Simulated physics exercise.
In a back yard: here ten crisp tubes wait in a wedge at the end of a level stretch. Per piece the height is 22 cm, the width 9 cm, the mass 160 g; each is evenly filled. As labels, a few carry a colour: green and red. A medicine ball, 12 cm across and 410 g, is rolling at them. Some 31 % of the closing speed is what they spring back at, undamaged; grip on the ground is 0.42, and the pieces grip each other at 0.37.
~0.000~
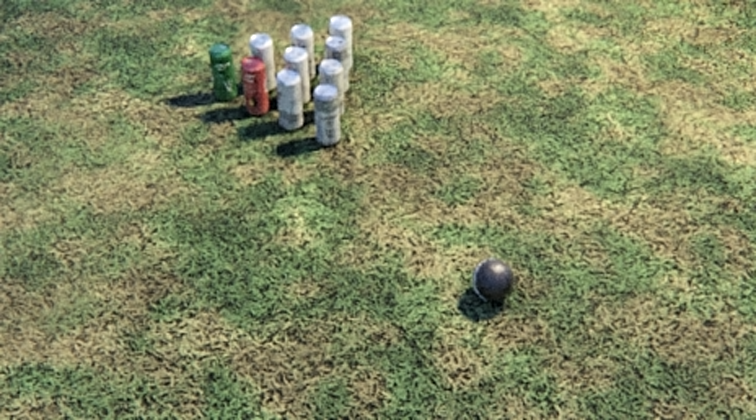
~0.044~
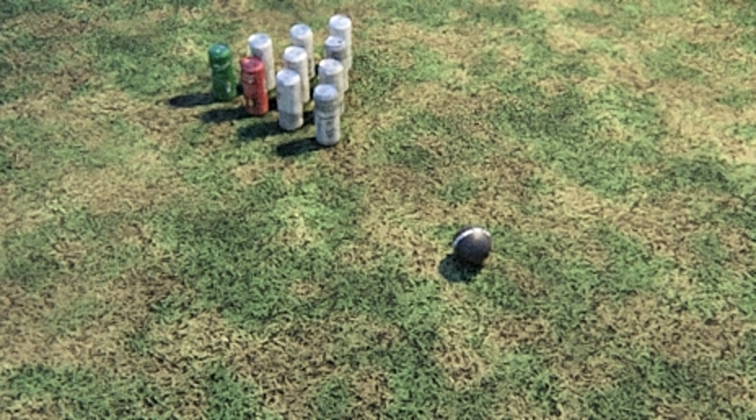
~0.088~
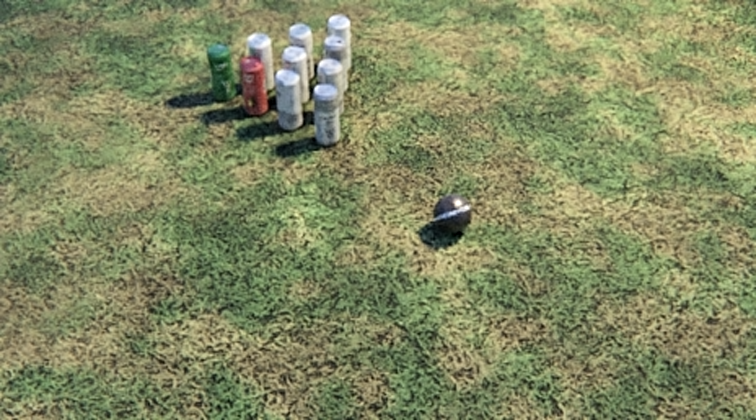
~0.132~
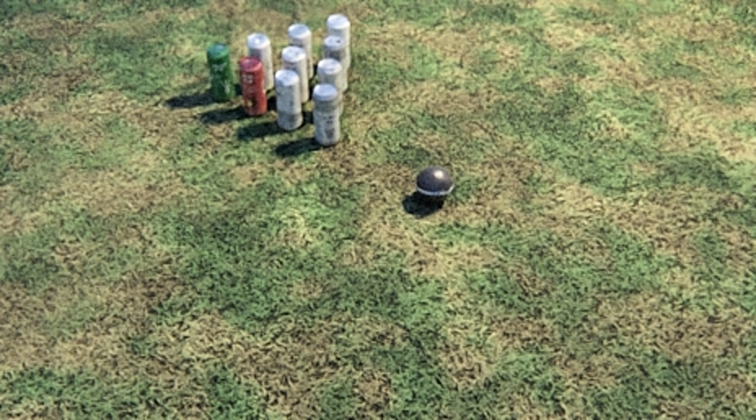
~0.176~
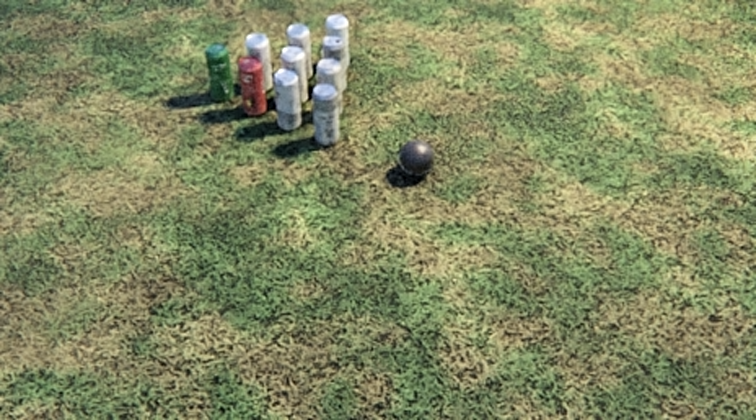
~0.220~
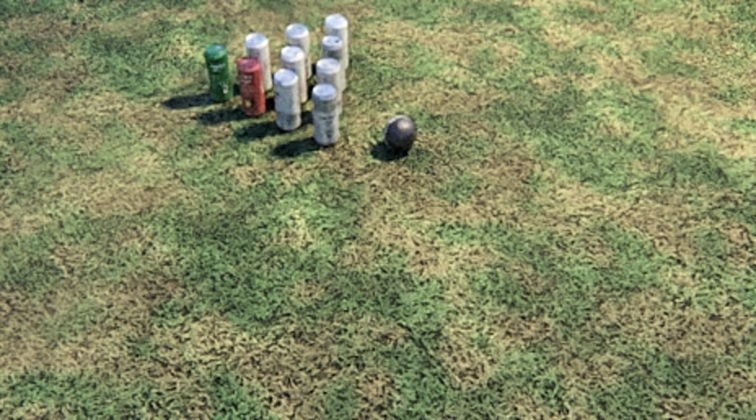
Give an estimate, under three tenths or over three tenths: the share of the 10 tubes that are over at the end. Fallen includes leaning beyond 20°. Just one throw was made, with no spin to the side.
Fewer than three in ten.
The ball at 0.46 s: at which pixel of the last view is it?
At about (352, 38).
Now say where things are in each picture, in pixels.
In the first picture (each place is the centre of the face we see best; the camera moves round a little), ball (493, 280) 91 cm before the front row; green tube (225, 78); red tube (249, 92); all in place.
The second picture shows ball (472, 245) 76 cm before the front row; red tube (249, 92).
The third picture shows ball (452, 214) 61 cm before the front row; red tube (248, 92).
The fourth picture shows ball (434, 184) 46 cm before the front row; green tube (223, 79).
The fifth picture shows ball (417, 158) 31 cm before the front row; green tube (222, 79).
The sixth picture shows ball (400, 133) 16 cm before the front row; green tube (221, 79); red tube (246, 93); all in place.
By 0.46 s, ball still moving; 1 of the 10 tubes over.
When it is over (2.0 s), ball rolling away; 1 of the 10 tubes over; red tube unmoved; green tube unmoved. That is 10 per cent. In pixels of the last frame, middles, red tube near (252, 87), green tube near (219, 74).
